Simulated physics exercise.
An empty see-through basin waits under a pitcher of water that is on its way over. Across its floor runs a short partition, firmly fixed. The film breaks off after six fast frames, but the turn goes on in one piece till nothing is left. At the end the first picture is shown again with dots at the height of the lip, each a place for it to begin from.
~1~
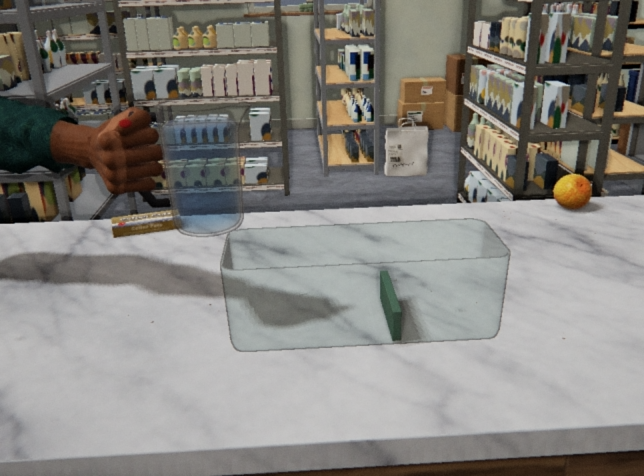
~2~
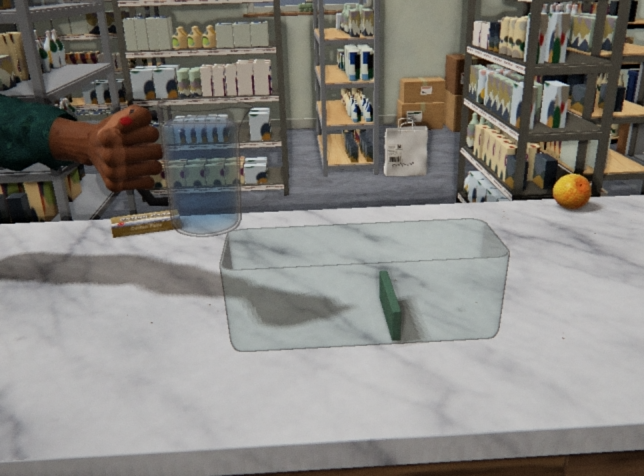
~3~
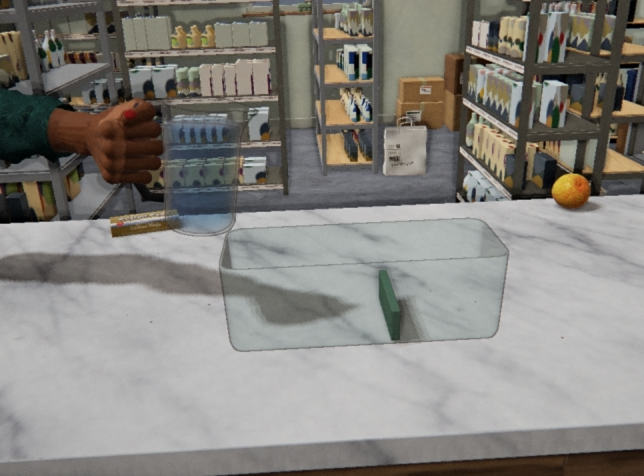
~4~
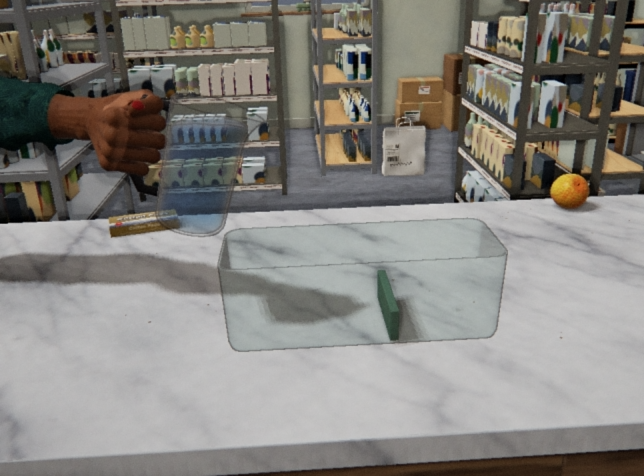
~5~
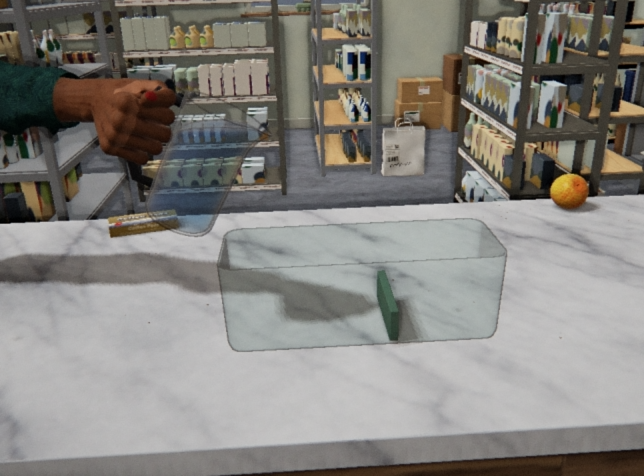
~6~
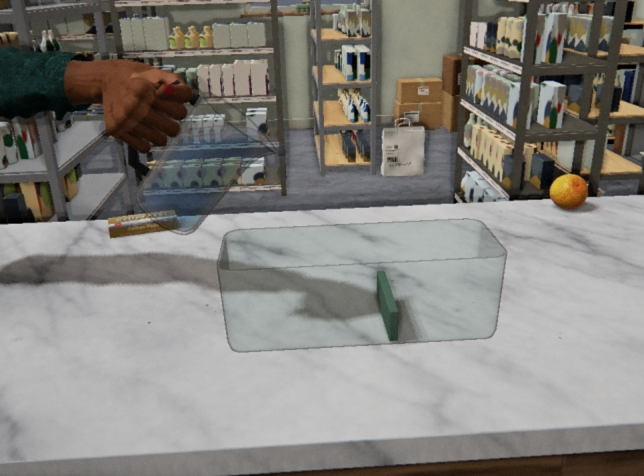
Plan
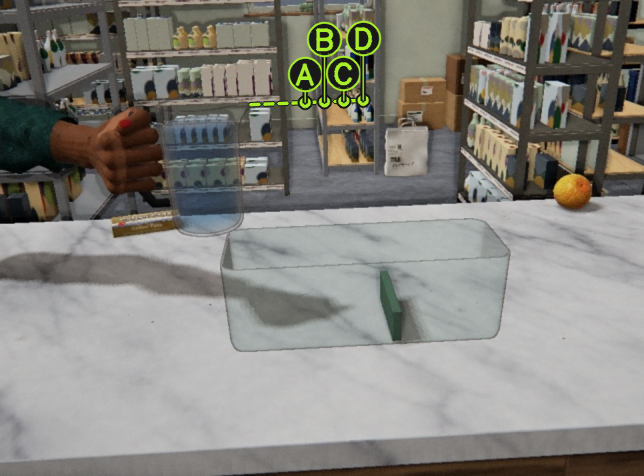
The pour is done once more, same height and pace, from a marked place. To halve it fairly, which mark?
The best place is B.
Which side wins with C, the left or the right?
The right side.
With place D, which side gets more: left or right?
The right side.
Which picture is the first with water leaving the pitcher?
In picture 6.
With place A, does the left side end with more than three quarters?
Yes, it does.
On the marked copy, A at (305, 102); B at (324, 101); C at (343, 101); D at (363, 100).
For place A, about 88 % ends left of the wall and 10 % right of it.
For place B, about 50 % ends left of the wall and 49 % right of it.
For place C, about 14 % ends left of the wall and 85 % right of it.
For place D, about 5 % ends left of the wall and 94 % right of it.
